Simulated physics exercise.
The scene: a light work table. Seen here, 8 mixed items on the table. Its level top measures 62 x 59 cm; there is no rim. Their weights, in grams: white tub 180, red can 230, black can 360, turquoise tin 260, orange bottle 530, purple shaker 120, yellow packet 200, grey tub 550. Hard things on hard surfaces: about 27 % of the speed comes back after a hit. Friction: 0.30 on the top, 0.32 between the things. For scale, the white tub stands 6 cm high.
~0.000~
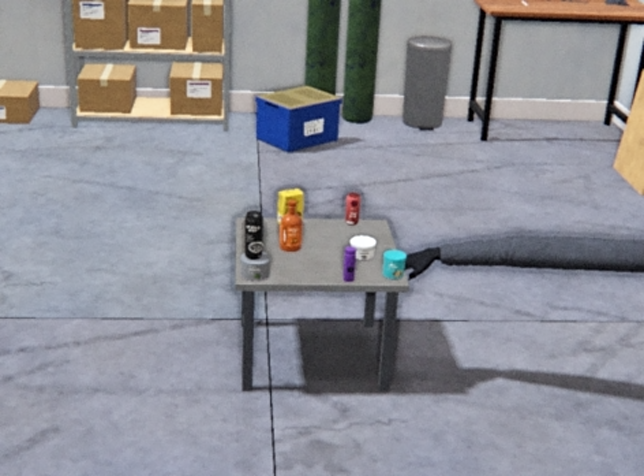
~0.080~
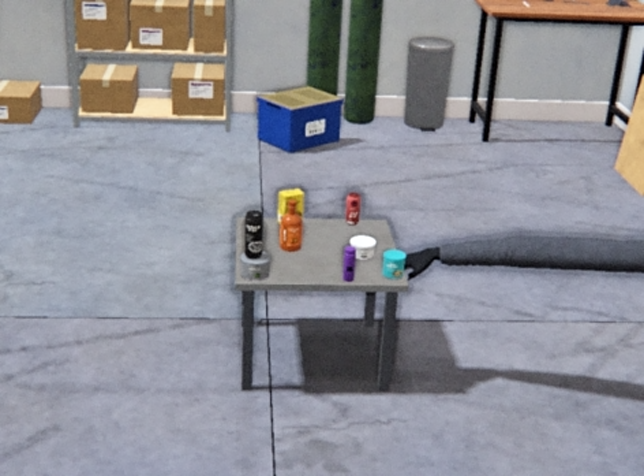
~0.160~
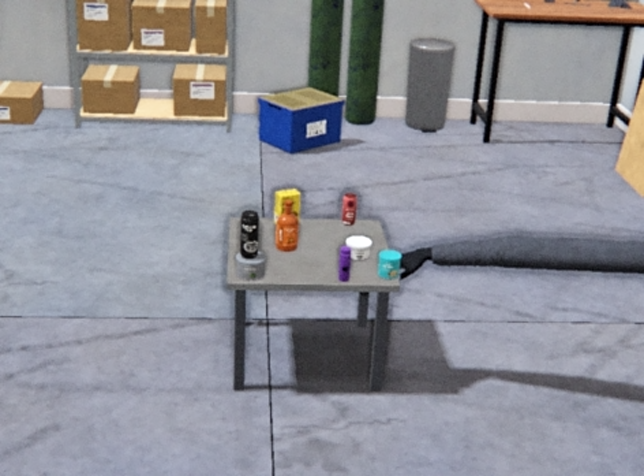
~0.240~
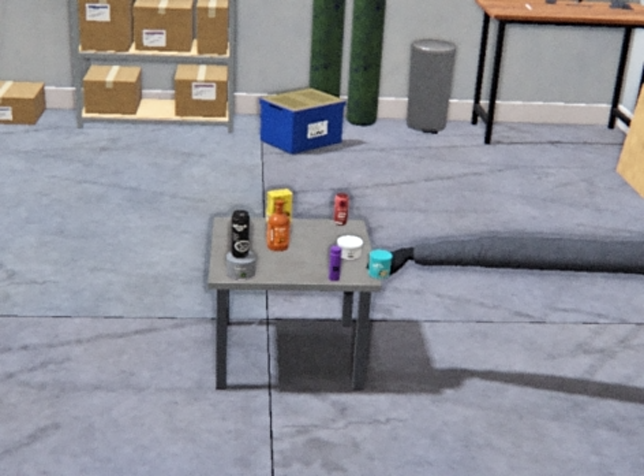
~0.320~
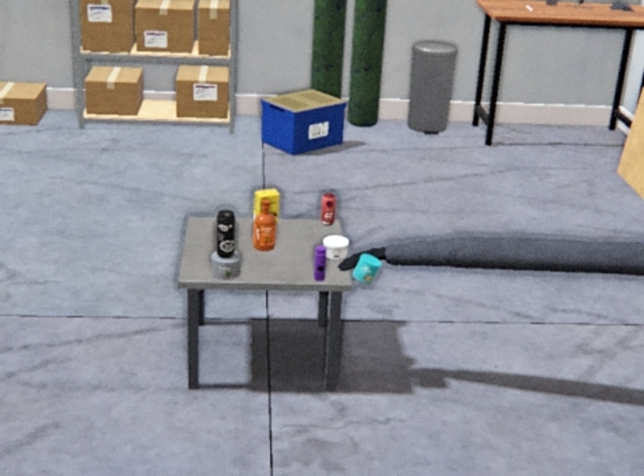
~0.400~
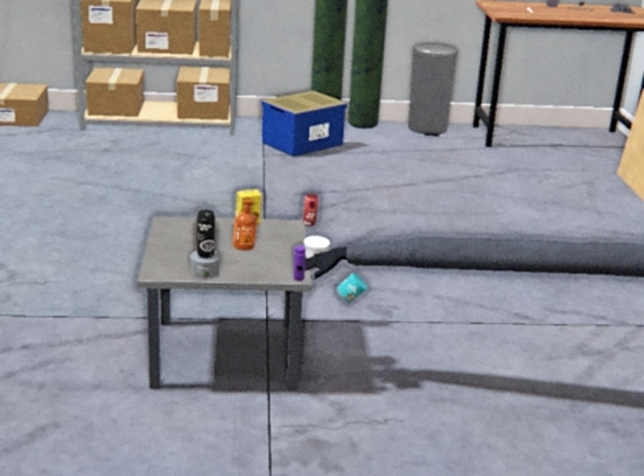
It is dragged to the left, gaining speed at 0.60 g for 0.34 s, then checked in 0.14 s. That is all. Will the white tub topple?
The white tub topples.
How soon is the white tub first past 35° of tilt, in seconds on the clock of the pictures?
At about 0.6 s.
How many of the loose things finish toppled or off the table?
5 of them.
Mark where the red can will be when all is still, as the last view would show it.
Near (270, 312).
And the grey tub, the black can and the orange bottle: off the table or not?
The grey tub ends on the table; the black can ends off the table; the orange bottle is still on the table.
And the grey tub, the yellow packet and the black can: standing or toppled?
The grey tub is still upright; the yellow packet keeps standing; the black can topples.
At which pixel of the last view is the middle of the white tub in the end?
Near (163, 354).
After 0.50 s, table shifted 47 cm; black can leaning 6°; purple shaker slid 19 cm; orange bottle slid 18 cm.
After 0.60 s, table shifted 48 cm; purple shaker leaning 23°; black can leaning 9°; orange bottle leaning 3°.
After 0.80 s, table shifted 48 cm; black can on its side; purple shaker on its side; grey tub slid 7 cm.
After 1.10 s, table shifted 48 cm; black can now off the table; purple shaker on its side; grey tub slid 7 cm.
At rest (4.0 s), off the table and tipped over, white tub, black can and turquoise tin; off the table but upright, red can; tipped over on the table, purple shaker; not toppled but over 5 cm from the start, grey tub; the other 2 in place, give or take 5 cm. Seen from the same camera at the end, white tub near (163, 354).
